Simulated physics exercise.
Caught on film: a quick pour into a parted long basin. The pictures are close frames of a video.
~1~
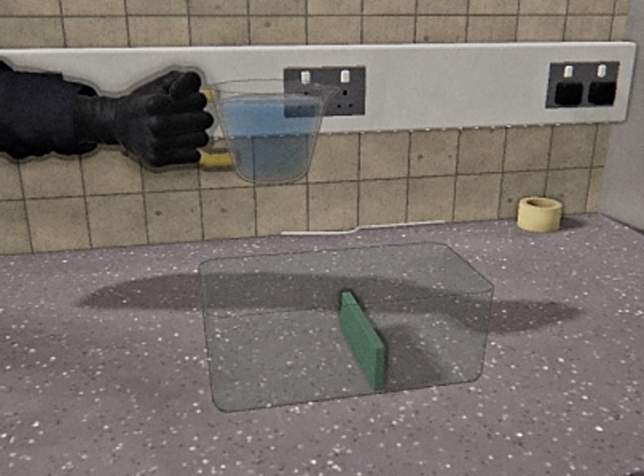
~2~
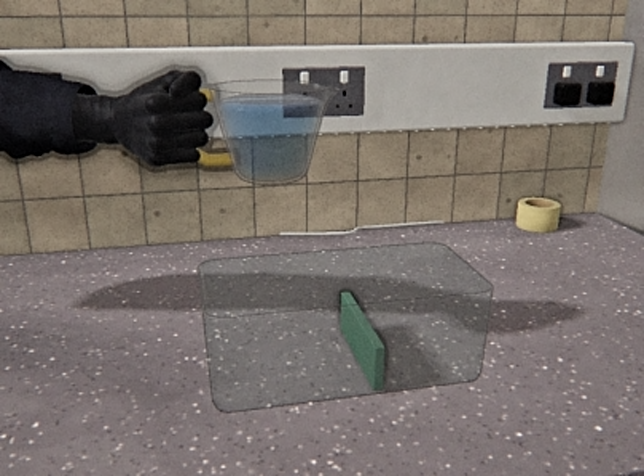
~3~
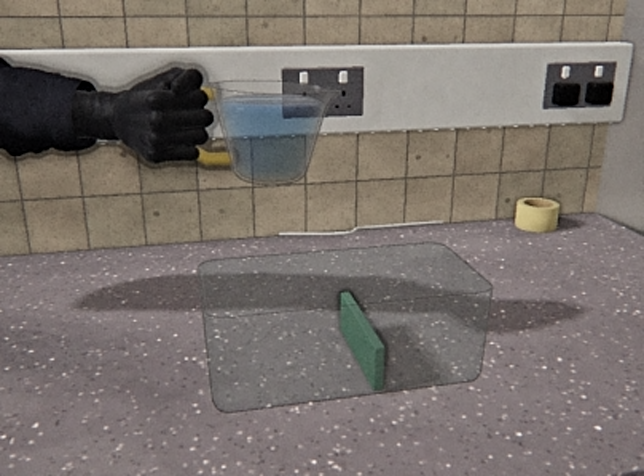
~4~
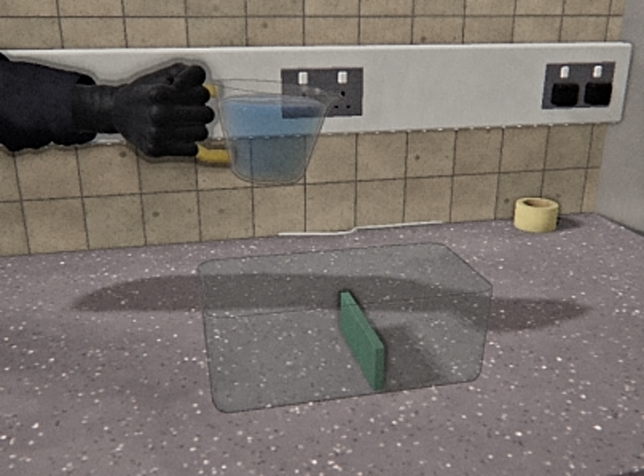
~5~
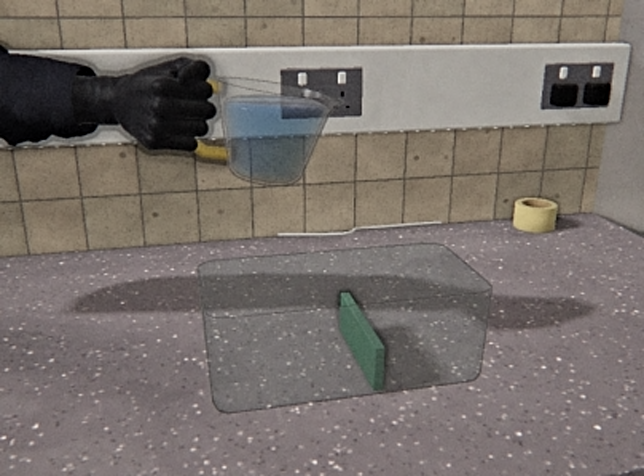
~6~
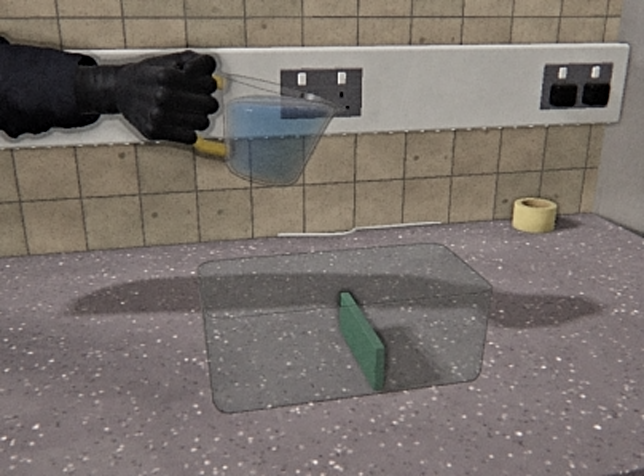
A black-gloved hand reaches in from the left, holding a clear jug of blue liquid by its yellow handle above a speckled grey-purple worktop, seen from slightly above. Below sits a clear, long basin divided by a green wall, with a pale yellow tape roll at right and sockets on the tiled wall behind. The hand gradually tilts the jug rightward, slightly at first, while the camera stays still.
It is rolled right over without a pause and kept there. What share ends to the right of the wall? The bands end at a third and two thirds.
The share right of the wall is above two thirds.
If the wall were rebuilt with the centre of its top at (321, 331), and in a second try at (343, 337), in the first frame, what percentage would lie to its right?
First some 95, then 85 per cent.
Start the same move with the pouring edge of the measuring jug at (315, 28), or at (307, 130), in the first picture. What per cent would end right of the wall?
In turn 65 and 25 in a hundred.
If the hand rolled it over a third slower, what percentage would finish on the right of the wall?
Close to 85 per cent.
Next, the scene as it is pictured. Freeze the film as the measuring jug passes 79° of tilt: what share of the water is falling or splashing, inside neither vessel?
About 35 per cent.
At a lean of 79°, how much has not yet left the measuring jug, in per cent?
Close to 50 per cent.
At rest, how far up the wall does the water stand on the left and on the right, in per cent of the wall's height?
The left part 10 per cent, the right part 40.
A moment on, the measuring jug is tipped on its side and 51 per cent is still to pour, 0 is left of the wall and 13 right of it.
Next, the measuring jug is tipped right over and 3 per cent is still to pour, 9 is left of the wall and 75 right of it.
Then the measuring jug is tipped right over and 0 per cent is still to pour, 21 is left of the wall and 78 right of it.
Later the measuring jug is tipped right over and 0 per cent is still to pour, 20 is left of the wall and 78 right of it.
Finally, 20 per cent lies left of the wall, 78 right of it and 2 outside.
